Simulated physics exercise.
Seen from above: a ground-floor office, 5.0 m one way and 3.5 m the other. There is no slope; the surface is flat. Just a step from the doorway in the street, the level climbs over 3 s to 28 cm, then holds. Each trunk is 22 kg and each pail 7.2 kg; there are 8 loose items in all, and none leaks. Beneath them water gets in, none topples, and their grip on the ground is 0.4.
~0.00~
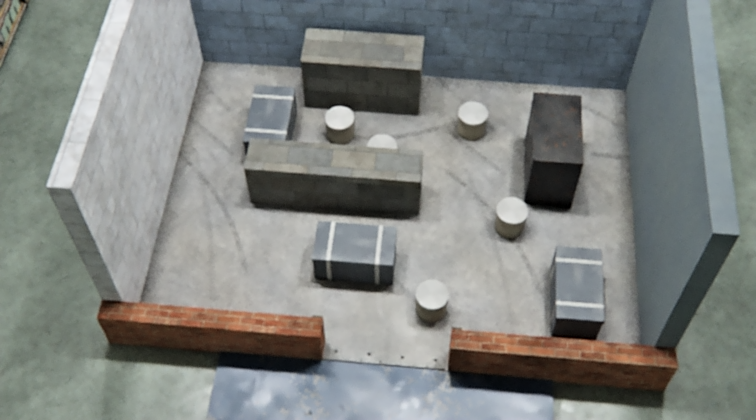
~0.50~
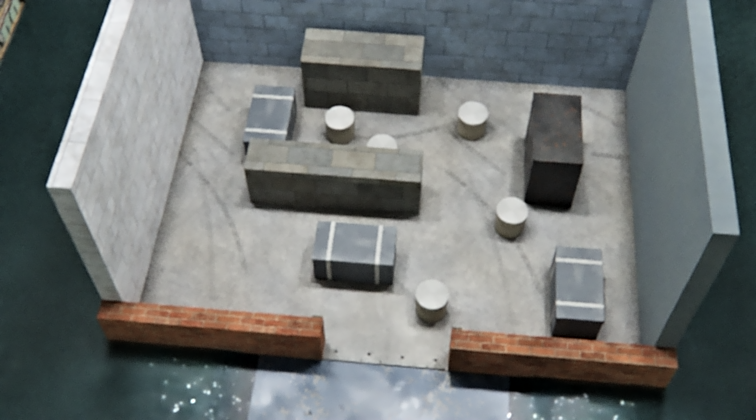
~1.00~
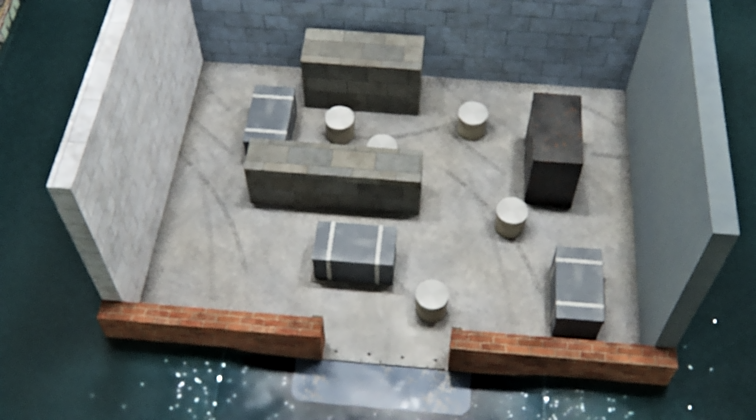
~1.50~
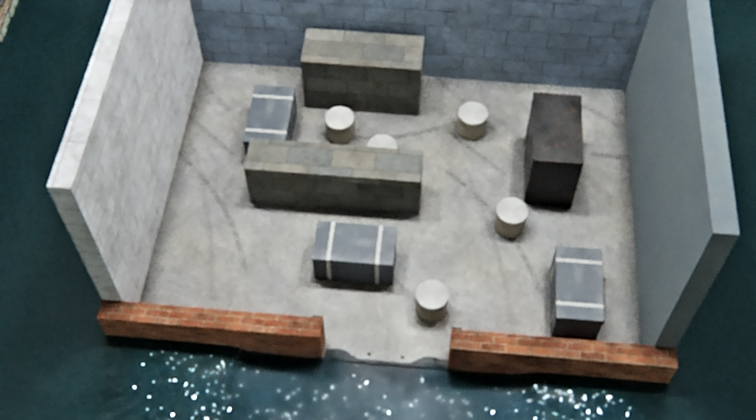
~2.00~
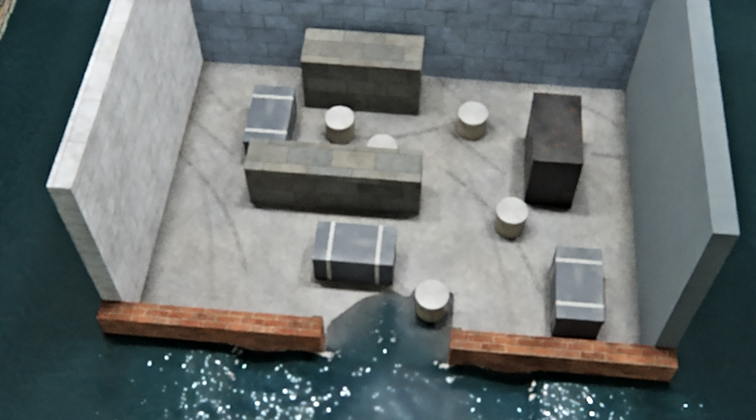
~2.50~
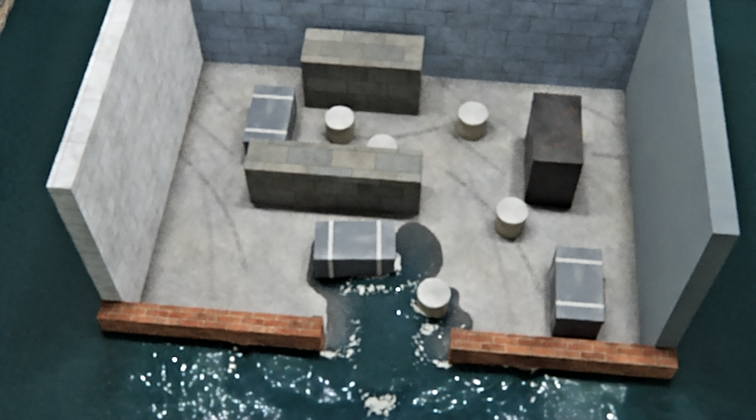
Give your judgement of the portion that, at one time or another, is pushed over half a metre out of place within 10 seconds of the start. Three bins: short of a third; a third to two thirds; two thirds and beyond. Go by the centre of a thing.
The share is in the middle band.
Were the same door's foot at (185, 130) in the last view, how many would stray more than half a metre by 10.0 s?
Then 6 of them would.
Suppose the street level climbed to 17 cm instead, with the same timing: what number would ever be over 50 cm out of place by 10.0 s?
Then the count would be 2.
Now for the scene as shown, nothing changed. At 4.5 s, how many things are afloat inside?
At that time the total is 1.
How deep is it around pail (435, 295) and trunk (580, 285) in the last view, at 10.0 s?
Close to 8 and 10 centimetres.
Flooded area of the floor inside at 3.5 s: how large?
That flooded area is roughly 6.0 m2.
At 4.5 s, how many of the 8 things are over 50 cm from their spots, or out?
It comes to 2.
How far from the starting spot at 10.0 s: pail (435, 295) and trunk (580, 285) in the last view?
120 cm and 100 cm respectively.
After 3.5 s 1 of 8 are over 50 cm from their spots; 0 afloat.
After 4.5 s 2 of 8 are over 50 cm from their spots; 1 afloat.
After 7.0 s 3 of 8 are over 50 cm from their spots; 1 afloat.
After 10.0 s 4 of 8 are over 50 cm from their spots, and 5 have been at some point; 7 afloat.
